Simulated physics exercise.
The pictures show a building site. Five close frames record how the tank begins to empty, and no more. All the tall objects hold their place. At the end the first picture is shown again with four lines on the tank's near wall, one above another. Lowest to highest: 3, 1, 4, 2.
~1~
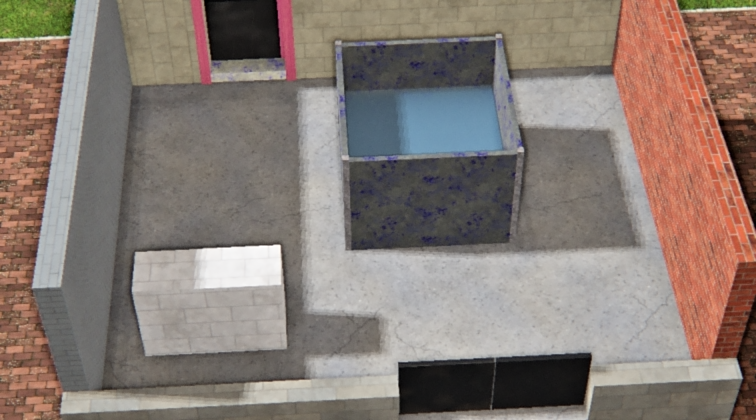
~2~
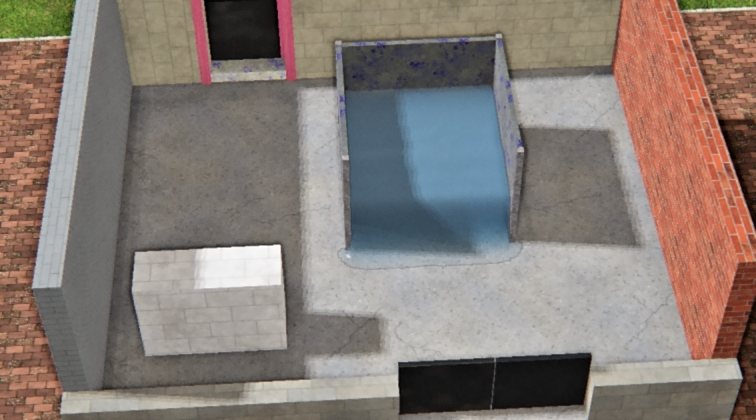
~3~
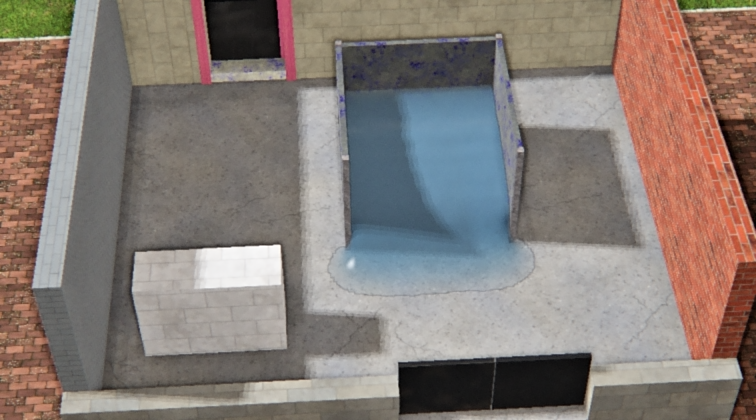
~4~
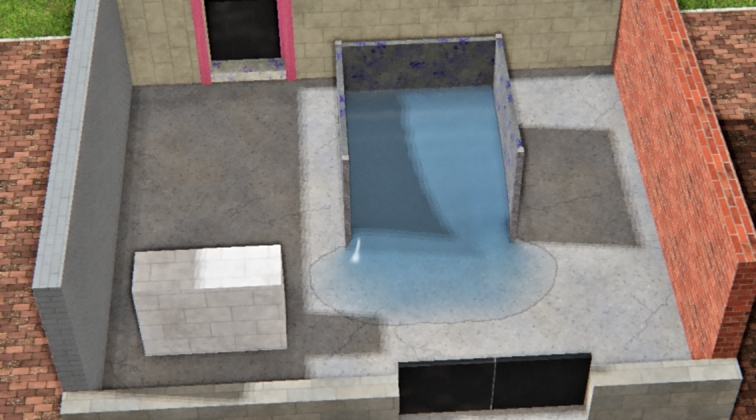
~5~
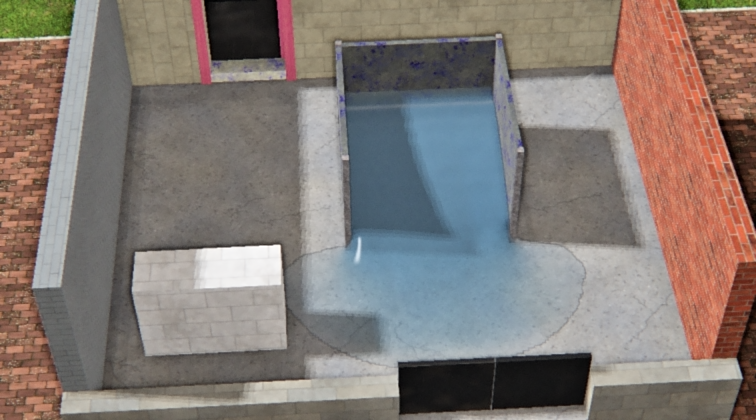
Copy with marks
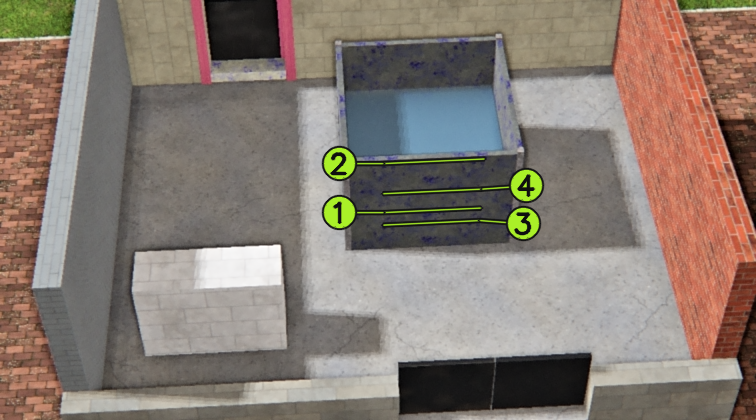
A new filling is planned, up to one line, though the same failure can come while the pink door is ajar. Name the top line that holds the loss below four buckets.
That is level 4.
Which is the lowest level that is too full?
That would be 2.
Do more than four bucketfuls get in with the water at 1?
No, not at all.
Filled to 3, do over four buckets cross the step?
No, that is safe.
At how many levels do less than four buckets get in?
Three of the four.
On the marked copy, 1 at (432, 210); 2 at (433, 161); 3 at (431, 222); 4 at (432, 191); from the bottom up 3, 1, 4, 2.
With 1, nothing gets over.
With 2, about 9 bucketfuls get in.
With 3, nothing gets over.
With 4, a splash gets over, under a bucket.
